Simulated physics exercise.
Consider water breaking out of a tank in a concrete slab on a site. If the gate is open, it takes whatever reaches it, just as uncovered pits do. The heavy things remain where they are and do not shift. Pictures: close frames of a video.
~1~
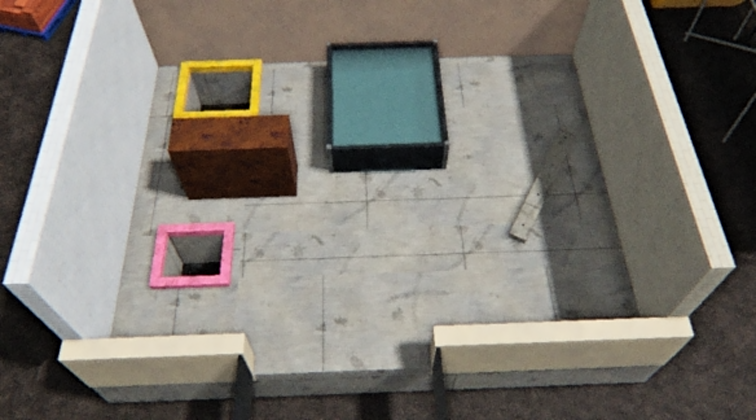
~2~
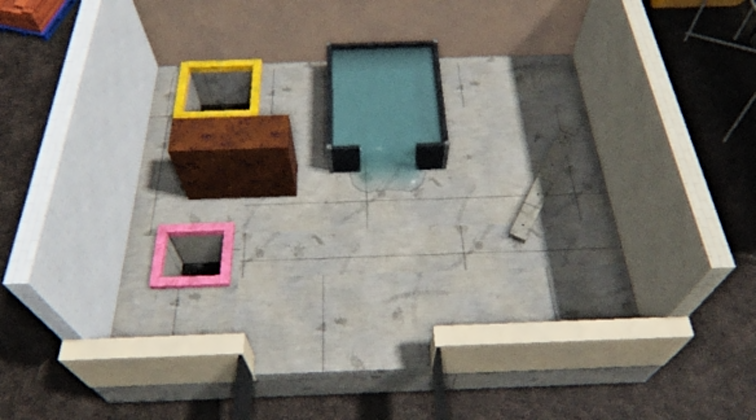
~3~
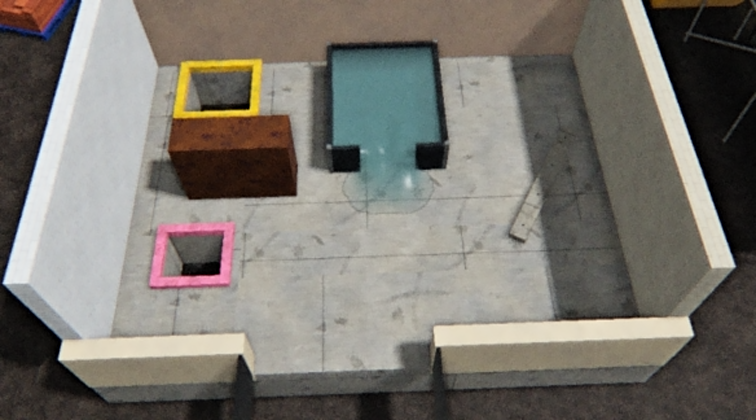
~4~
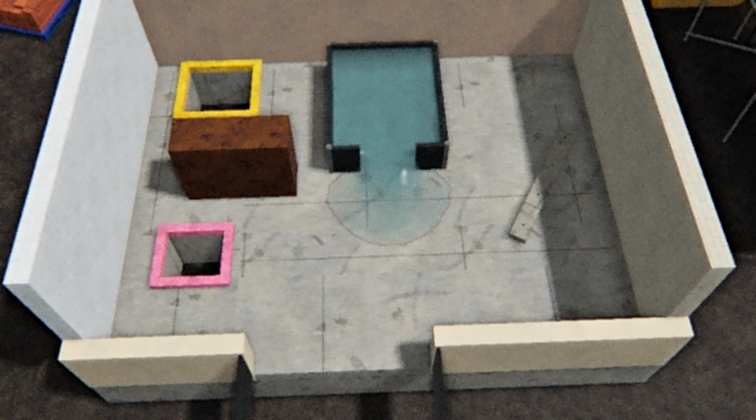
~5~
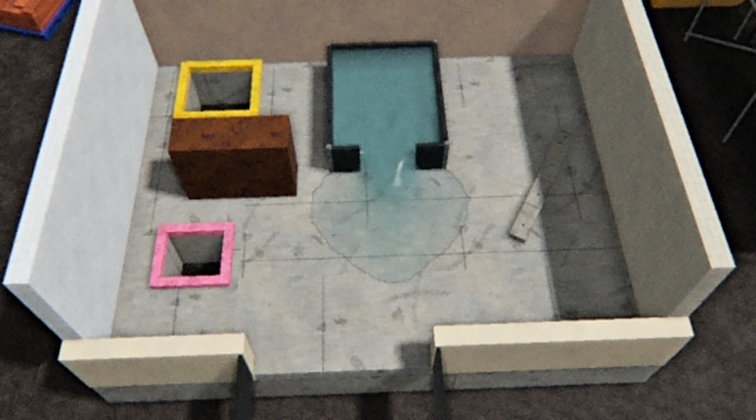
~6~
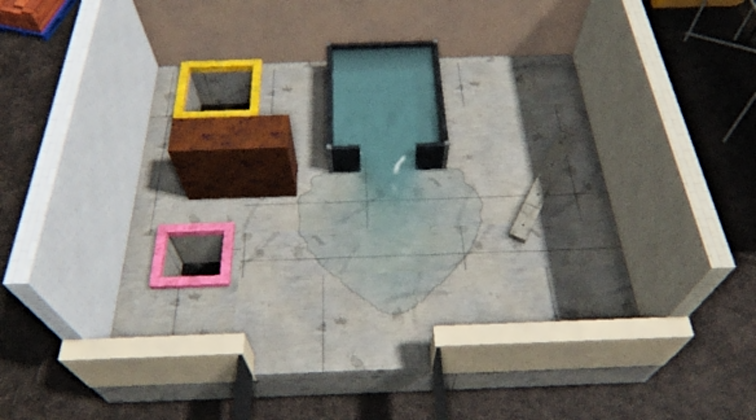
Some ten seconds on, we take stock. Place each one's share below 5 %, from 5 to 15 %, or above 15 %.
In order: The gate is left holding a hefty amount - past fifteen per cent; the yellow pit is left holding a tiny amount - below five per cent; the pink pit is left holding a tiny amount - below five per cent.
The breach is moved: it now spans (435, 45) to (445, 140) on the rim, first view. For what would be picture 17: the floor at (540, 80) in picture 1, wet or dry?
I reckon that spot ends up drenched.
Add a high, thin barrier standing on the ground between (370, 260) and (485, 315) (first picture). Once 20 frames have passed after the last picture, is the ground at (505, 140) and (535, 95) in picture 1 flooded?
In the listed order, the first spot is spared and the second is spared.
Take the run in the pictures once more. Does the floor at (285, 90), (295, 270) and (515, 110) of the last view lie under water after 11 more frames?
Well, in turn they'd be dry underfoot, wet underfoot and dry underfoot.
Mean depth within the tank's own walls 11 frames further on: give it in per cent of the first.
Somewhere around 58 %, give or take.
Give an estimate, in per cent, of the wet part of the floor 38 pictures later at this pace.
Some 55 in a hundred.
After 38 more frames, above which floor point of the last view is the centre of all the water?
About (410, 196).
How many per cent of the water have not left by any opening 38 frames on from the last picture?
Roughly 68 out of every hundred parts.
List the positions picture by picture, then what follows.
The first picture shows the water tank at (385, 96) is whole and still.
In the second picture, water pours out at (388, 160) and has run to (357, 182).
In the third picture, the front is at (362, 206), out from the gap at (388, 162).
In the fourth picture, water pours out at (388, 161) and has run to (407, 237).
In the fifth picture, water pours out at (388, 161) and has run to (391, 277).
In the sixth picture, the front is at (388, 306), out from the gap at (388, 161).
A moment on, water covers 30 % of the floor; the gate 2 %, the yellow pit 0 %, the pink pit 0 %.
Next, water covers 35 % of the floor; the gate 8 %, the yellow pit 0 %, the pink pit 0 %.
Then, water covers 40 % of the floor; the gate 19 %, the yellow pit 0 %, the pink pit 0 %.
Later, water covers 55 % of the floor; the gate 31 %, the yellow pit 0 %, the pink pit 0 %.
In the end, water covers 65 % of the floor; the gate 41 %, the yellow pit 0 %, the pink pit 0 %.
